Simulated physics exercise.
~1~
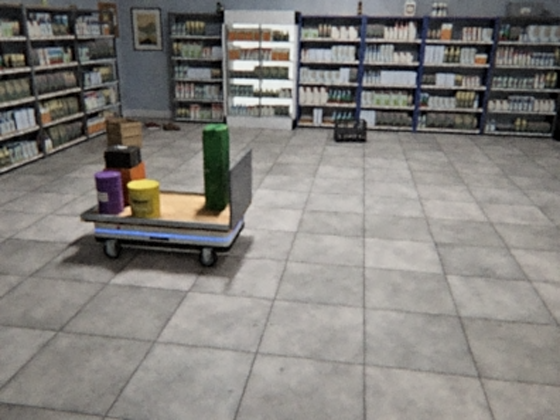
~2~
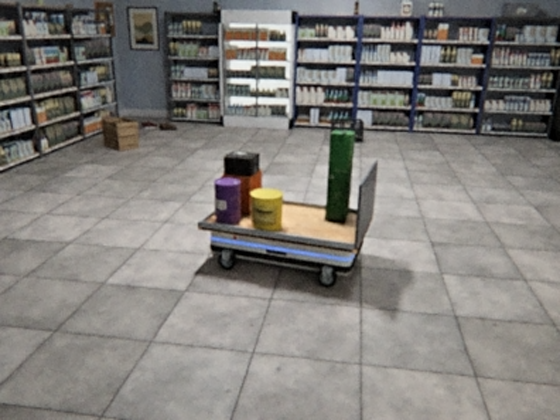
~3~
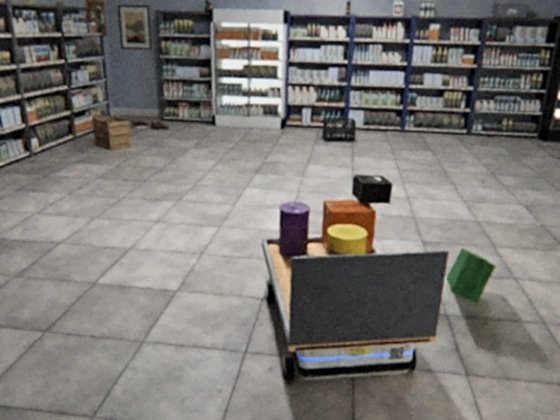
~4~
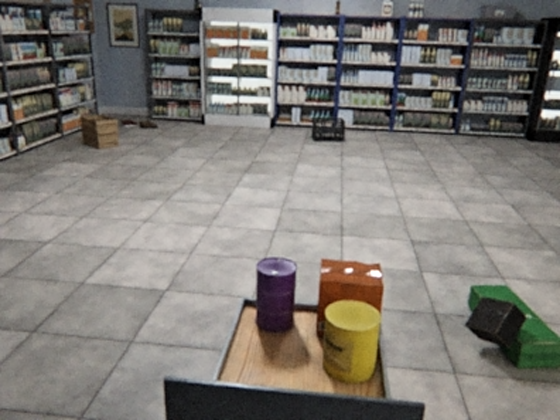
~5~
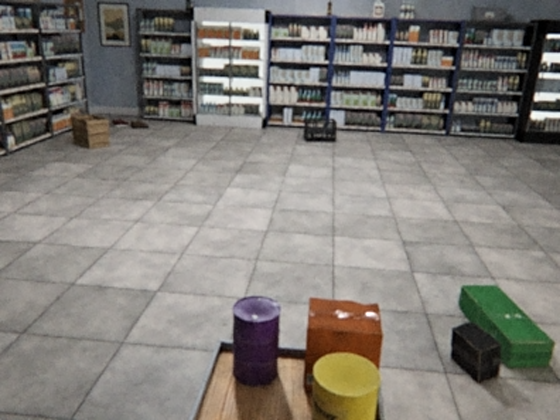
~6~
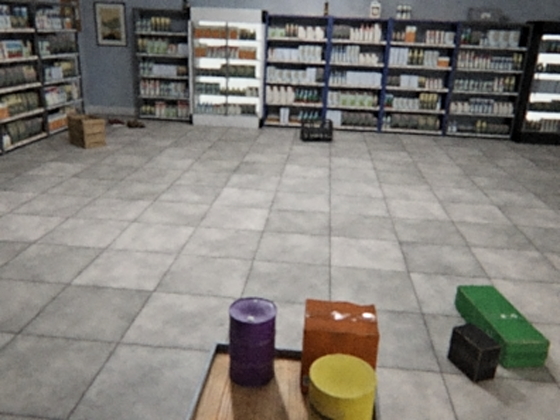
Robot cart turning sharply across a tiled shop floor, shedding a green box then a black parcel, and stopping with three items aboard.
